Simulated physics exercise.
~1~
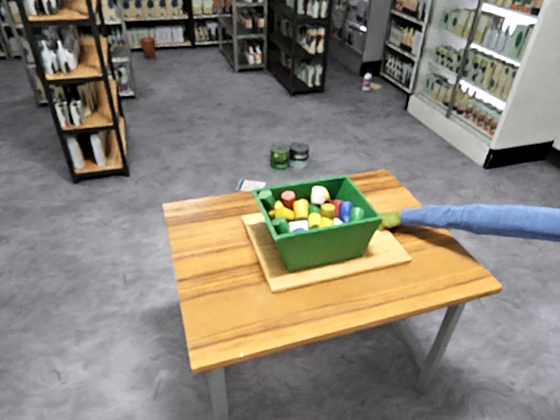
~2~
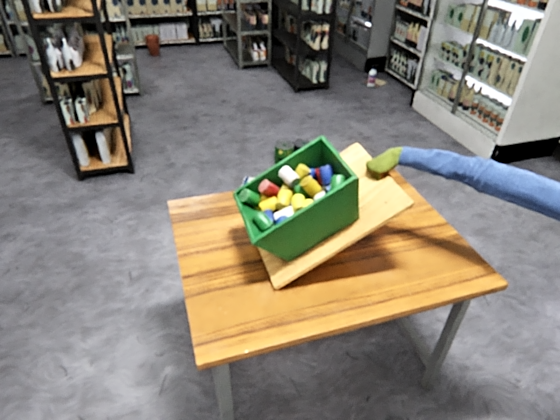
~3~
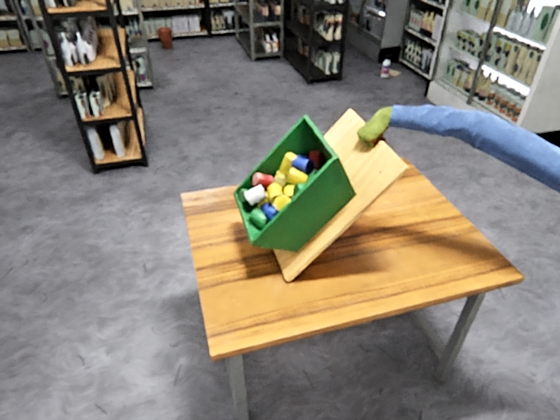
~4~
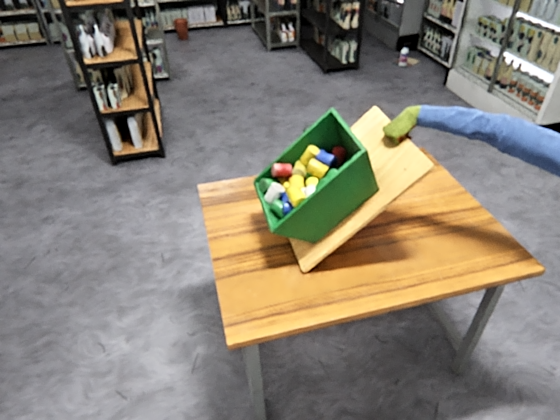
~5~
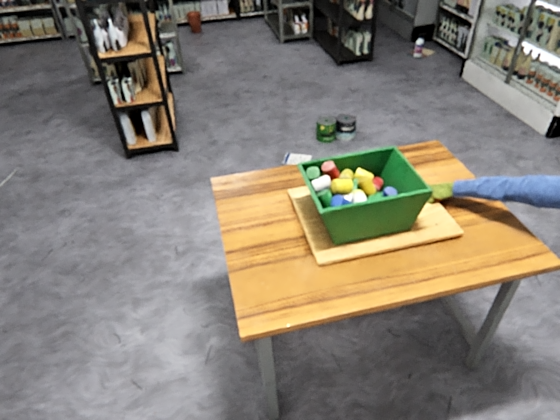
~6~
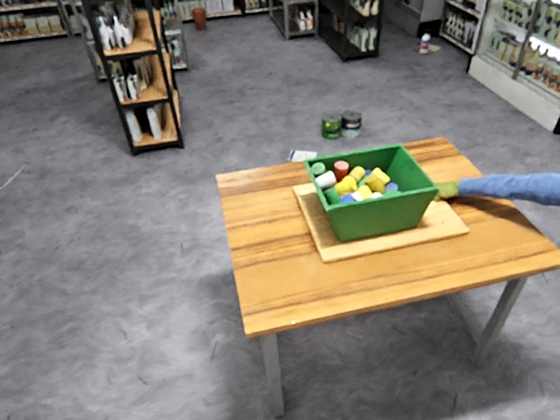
A blue-sleeved arm with a green glove lifted the right side of a board on a wooden table, tipping its green basket of colourful jars steeply left, then lowered it flat again, with the jars still inside the basket.
